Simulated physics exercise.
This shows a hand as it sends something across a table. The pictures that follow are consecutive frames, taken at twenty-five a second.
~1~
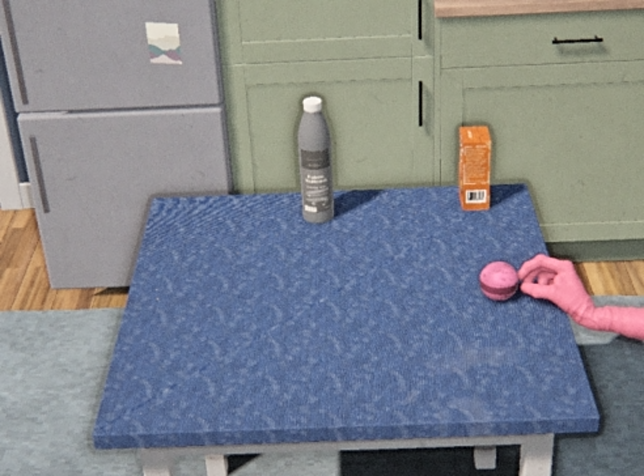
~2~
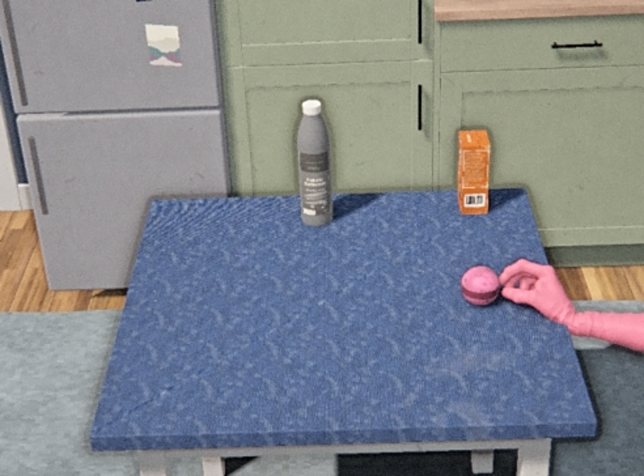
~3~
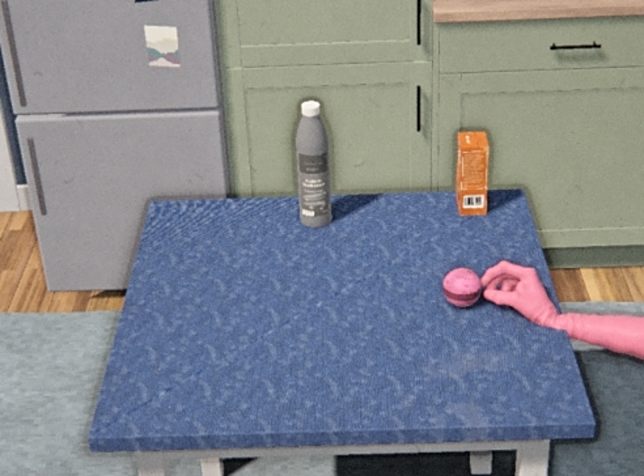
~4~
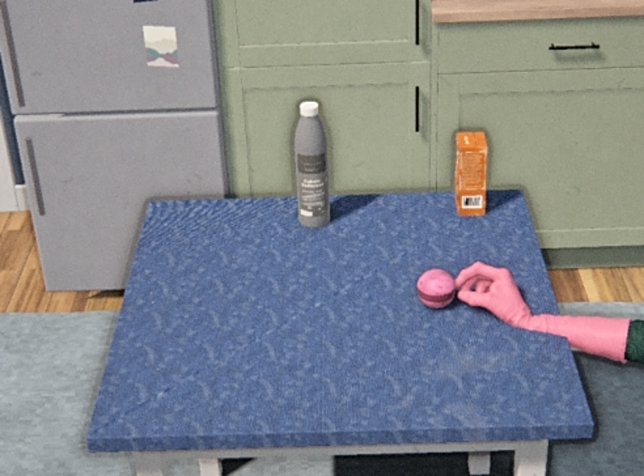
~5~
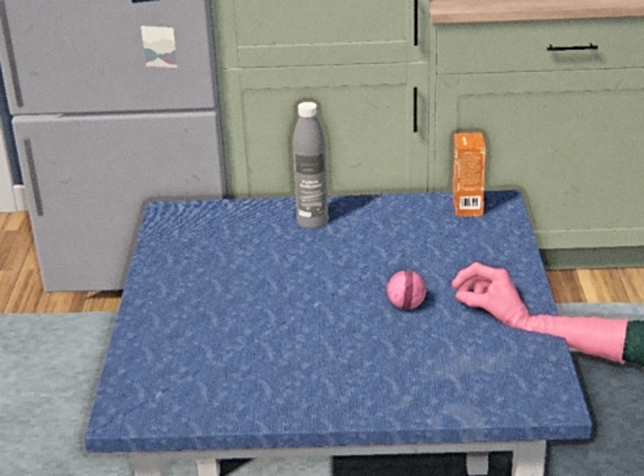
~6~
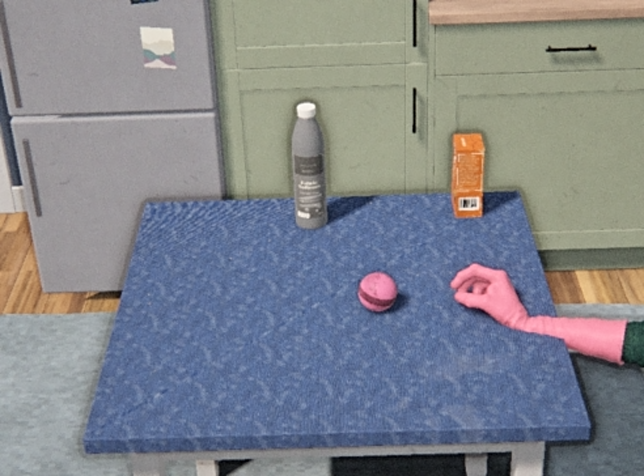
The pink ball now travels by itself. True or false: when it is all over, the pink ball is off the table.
True.
Then, 0.20 s past the last view, pink ball displaced well along near (246, 296).
Then, 0.40 s past the last view, pink ball displaced well along near (124, 300).
Then, 0.70 s past the last view, pink ball now off the table.
Then, 0.90 s past the last view, things are still on the move.
Finally, off the table, pink ball.
